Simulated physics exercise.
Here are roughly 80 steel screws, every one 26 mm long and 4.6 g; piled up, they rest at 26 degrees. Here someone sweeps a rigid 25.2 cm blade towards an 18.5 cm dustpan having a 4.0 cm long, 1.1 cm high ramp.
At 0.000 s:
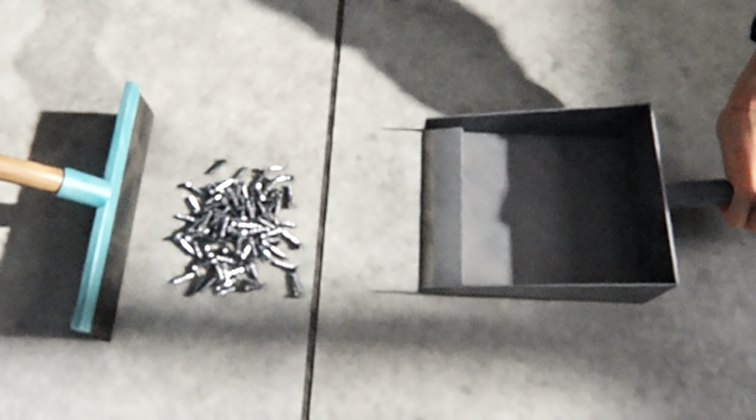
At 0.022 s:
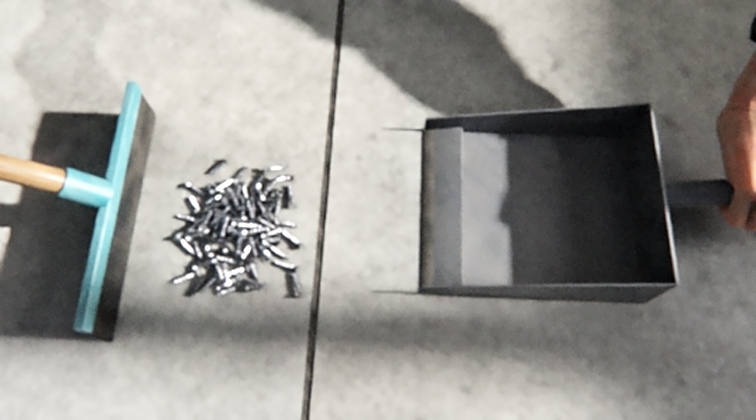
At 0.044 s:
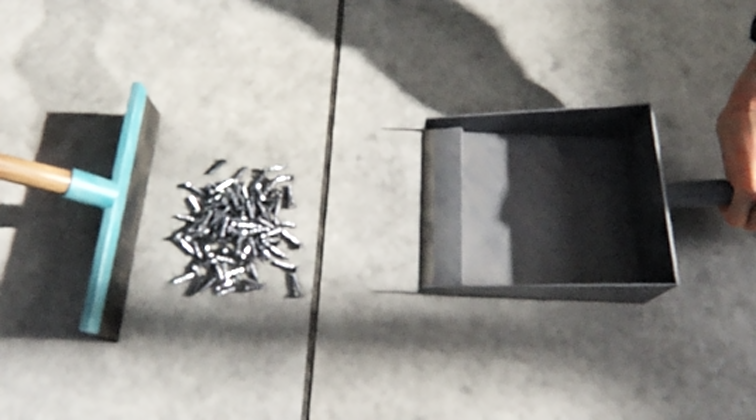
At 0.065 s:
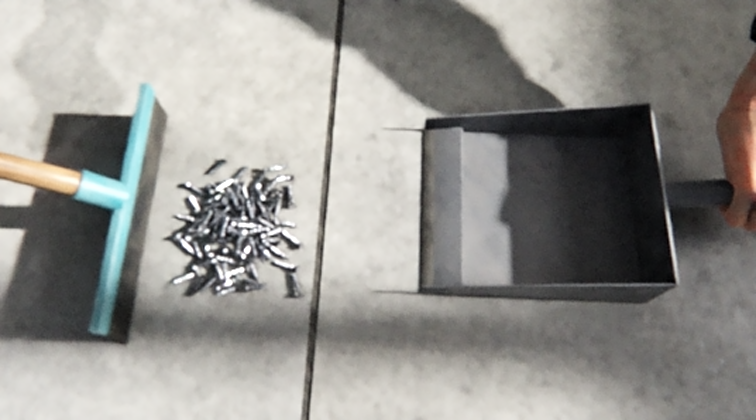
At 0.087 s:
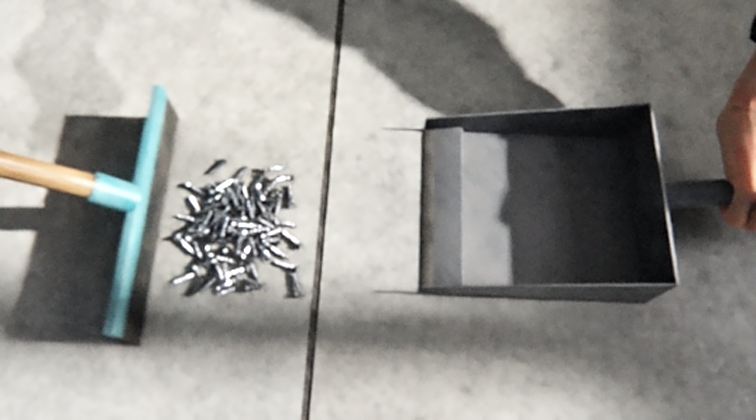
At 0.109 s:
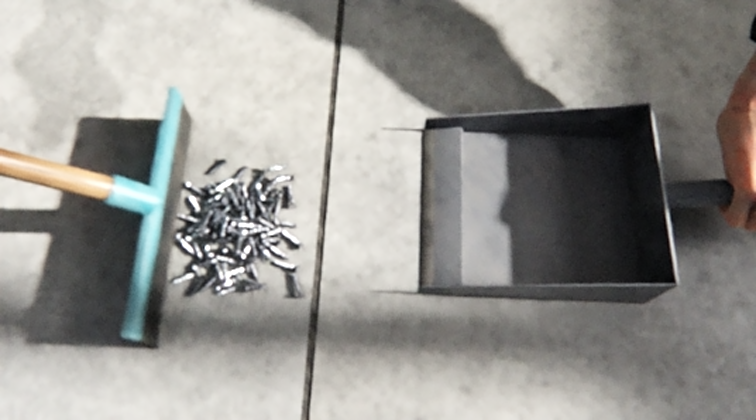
Teal-edged broom sliding right across grey concrete up to a still pile of metal screws, while a hand steadies a dark dustpan.
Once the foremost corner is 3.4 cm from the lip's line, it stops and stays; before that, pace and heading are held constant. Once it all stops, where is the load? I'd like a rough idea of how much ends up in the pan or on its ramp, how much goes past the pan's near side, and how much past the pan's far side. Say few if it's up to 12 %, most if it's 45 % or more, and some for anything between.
Here is my call: Pan some, near side some, far side few.
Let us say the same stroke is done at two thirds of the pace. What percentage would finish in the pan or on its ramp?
Then near 25 in a hundred.
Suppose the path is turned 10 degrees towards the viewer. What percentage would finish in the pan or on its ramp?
In that case around 15 per cent.
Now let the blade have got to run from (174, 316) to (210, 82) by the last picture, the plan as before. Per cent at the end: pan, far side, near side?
Pan 65 % / far 0 % / near 10 %.
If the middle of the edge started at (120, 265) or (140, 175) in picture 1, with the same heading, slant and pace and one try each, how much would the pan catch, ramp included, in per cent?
Close to 30 in a hundred, then close to 25 in a hundred.
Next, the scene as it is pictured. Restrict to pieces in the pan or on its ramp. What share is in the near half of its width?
Some 80 per cent.
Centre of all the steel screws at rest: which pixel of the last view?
Approximately (420, 239) in the last picture.
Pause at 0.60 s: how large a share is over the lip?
25 % so far.
Then, at 0.26 s, middle of the blade 14 cm from the lip; 0 % over the lip, far side 0 %, near side 10 %.
After 0.36 s, middle of the blade 6 cm from the lip; 0 % over the lip, far side 0 %, near side 15 %.
After 0.60 s, middle of the blade 4 cm from the lip; 25 % over the lip, far side 0 %, near side 15 %.
In the end, at 1.4 s, pan 25 %, near side 15 %, far side 0 %, in front of the lip or behind the blade 55 %.
